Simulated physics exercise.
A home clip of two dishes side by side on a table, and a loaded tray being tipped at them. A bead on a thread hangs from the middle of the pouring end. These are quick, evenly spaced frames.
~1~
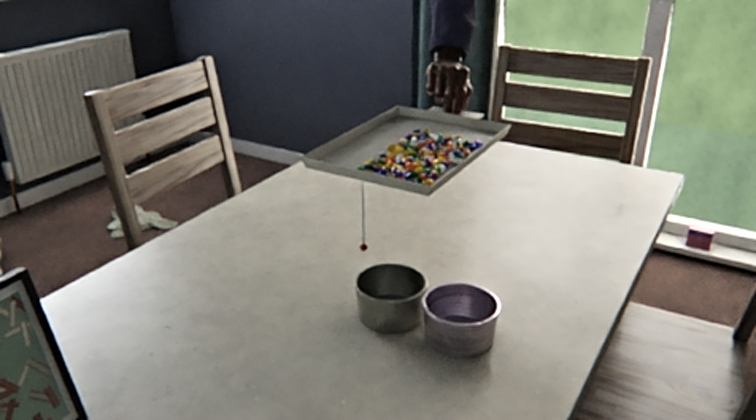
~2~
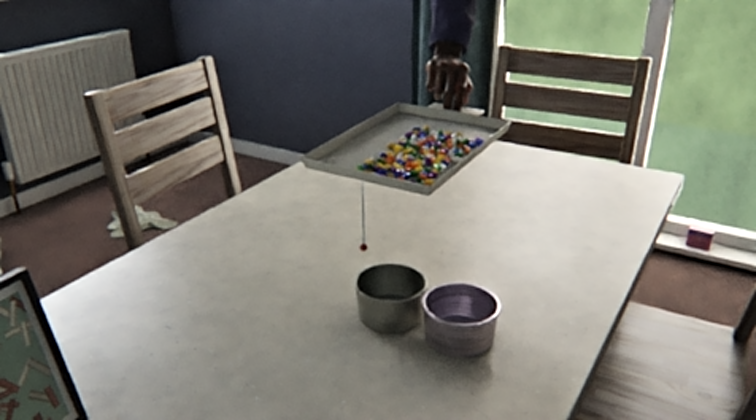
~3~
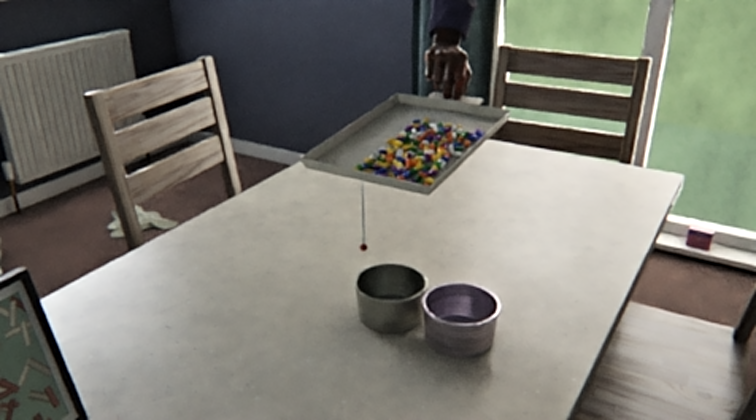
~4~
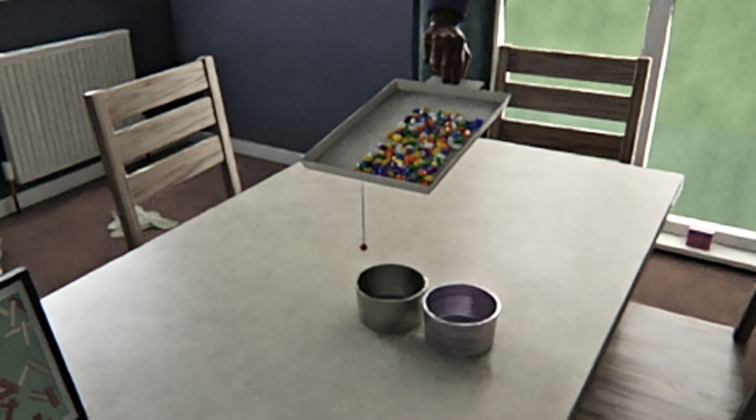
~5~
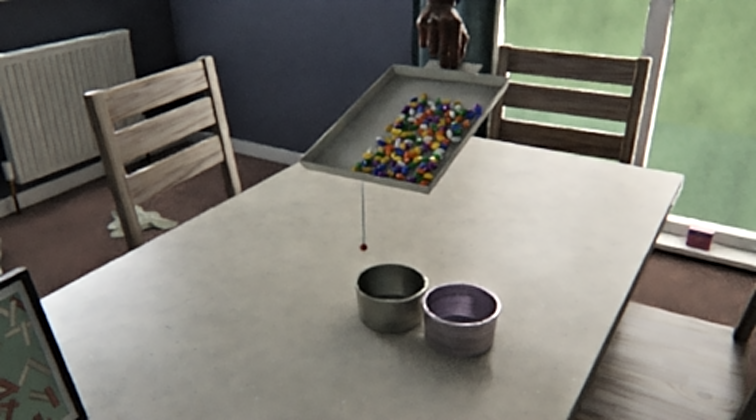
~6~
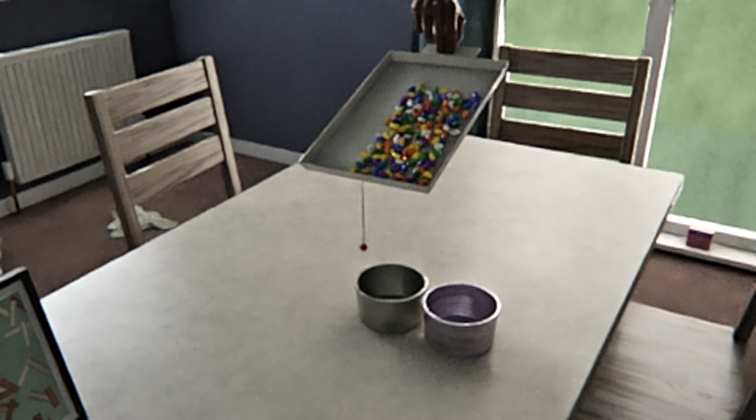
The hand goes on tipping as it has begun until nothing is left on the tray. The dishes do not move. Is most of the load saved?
Together they catch only the smaller part.
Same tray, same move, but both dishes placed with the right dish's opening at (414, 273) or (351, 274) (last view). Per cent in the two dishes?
The first gives 30 %, the second 80 %.
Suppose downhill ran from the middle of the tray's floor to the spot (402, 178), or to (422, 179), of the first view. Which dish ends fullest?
The first try: The left-hand dish. The second: The left one.
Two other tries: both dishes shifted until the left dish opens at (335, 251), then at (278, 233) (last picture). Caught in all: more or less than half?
First not half, then the smaller part.
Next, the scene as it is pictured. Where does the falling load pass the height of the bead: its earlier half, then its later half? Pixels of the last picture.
First near (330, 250), later near (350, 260).
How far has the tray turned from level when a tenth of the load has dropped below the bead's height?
Near 90 degrees.
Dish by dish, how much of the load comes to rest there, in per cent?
The left dish has 30 per cent, the right dish has 0.
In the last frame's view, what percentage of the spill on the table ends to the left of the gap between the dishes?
Near 100 %.
Just after the last frame, tray tipped steeply; almost all on the tray; just a few in the air.
A moment on, tray tipped past a quarter turn; about a tenth on the tray; about a tenth in the left dish; roughly a quarter outside both; roughly half in the air.
Further on, tray tipped past a quarter turn; roughly a quarter in the left dish; the larger part outside both.
When it is over, tray tipped past a quarter turn; not one in the right dish; roughly a quarter in the left dish; the larger part outside both.
